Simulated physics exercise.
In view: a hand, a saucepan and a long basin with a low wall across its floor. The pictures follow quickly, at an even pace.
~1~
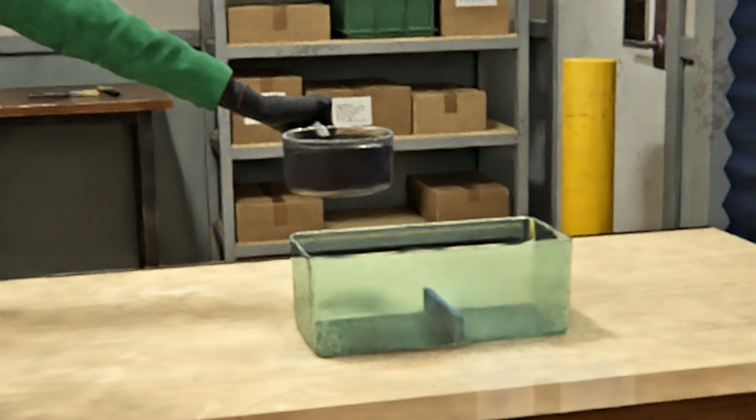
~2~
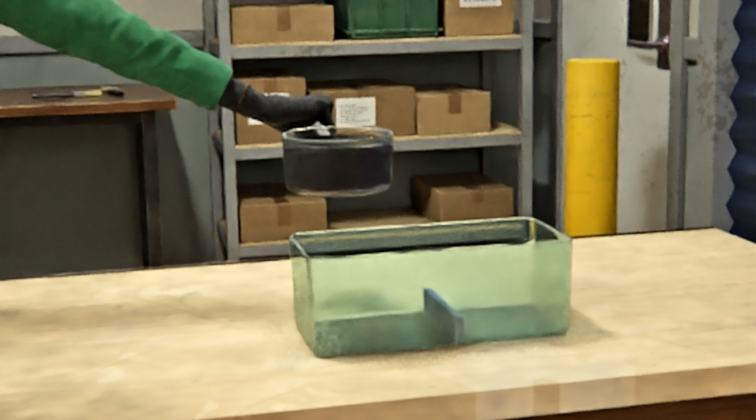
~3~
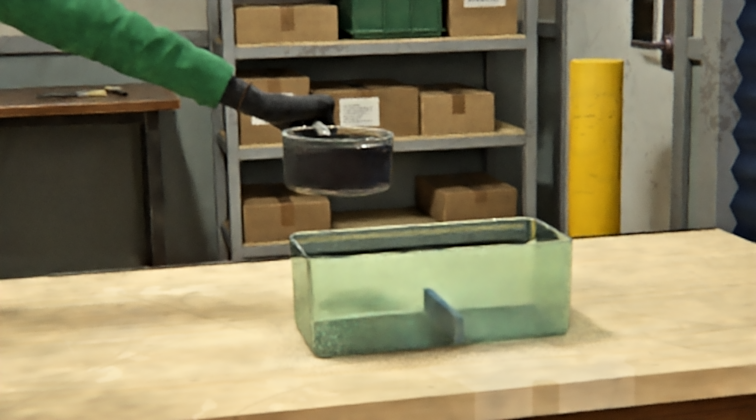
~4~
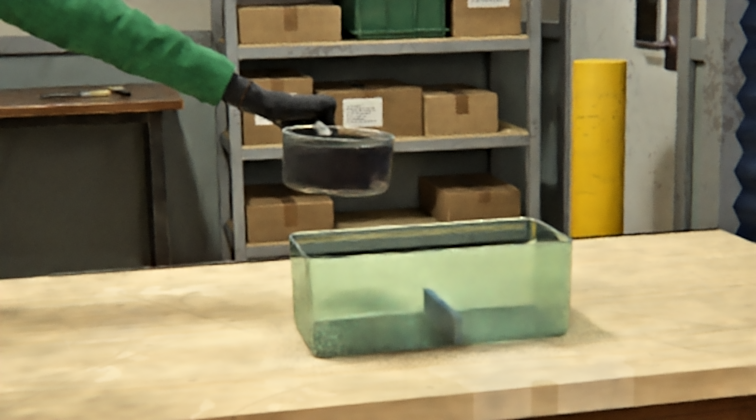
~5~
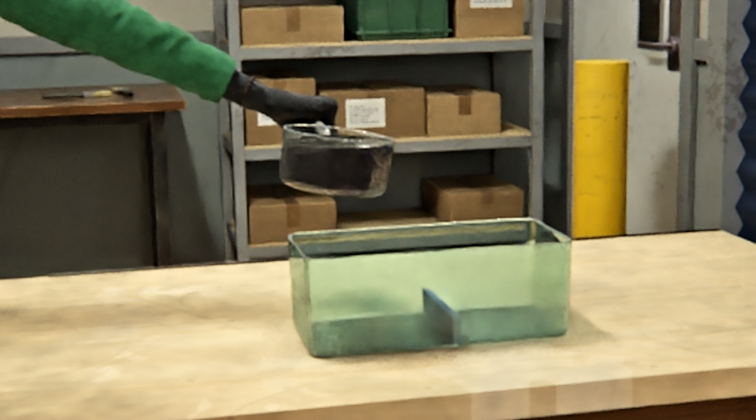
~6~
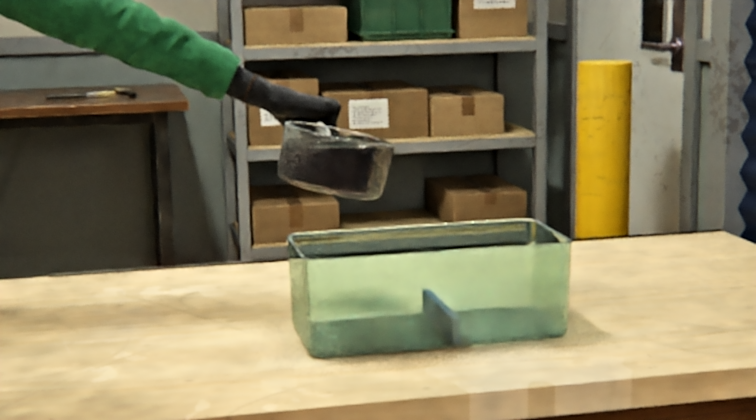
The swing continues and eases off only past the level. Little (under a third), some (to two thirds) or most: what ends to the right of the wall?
In the end from a third to two thirds is right of the wall.
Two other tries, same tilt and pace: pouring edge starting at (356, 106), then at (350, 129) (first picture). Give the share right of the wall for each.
About 15 and 10 per cent.
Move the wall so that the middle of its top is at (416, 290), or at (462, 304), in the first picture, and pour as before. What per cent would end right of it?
About 75 and 20 per cent.
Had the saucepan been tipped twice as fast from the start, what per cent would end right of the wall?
Roughly 35 in a hundred.
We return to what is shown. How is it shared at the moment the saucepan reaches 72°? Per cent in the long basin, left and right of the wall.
Left about 10, right about 20.
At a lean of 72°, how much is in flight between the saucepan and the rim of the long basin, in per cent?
About 30 per cent.
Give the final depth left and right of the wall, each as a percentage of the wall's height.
Near 40 on the left, 50 on the right.
A moment on, the tilt is 72° and 42 per cent is still to pour, 8 is left of the wall and 20 right of it.
Next, the tilt is 110° and 4 per cent is still to pour, 42 is left of the wall and 50 right of it.
Then the tilt is 119° and 0 per cent is still to pour, 49 is left of the wall and 51 right of it.
Later the tilt is 119° and 0 per cent is still to pour, 49 is left of the wall and 51 right of it.
Finally, 49 per cent lies left of the wall, 51 right of it and 0 outside.
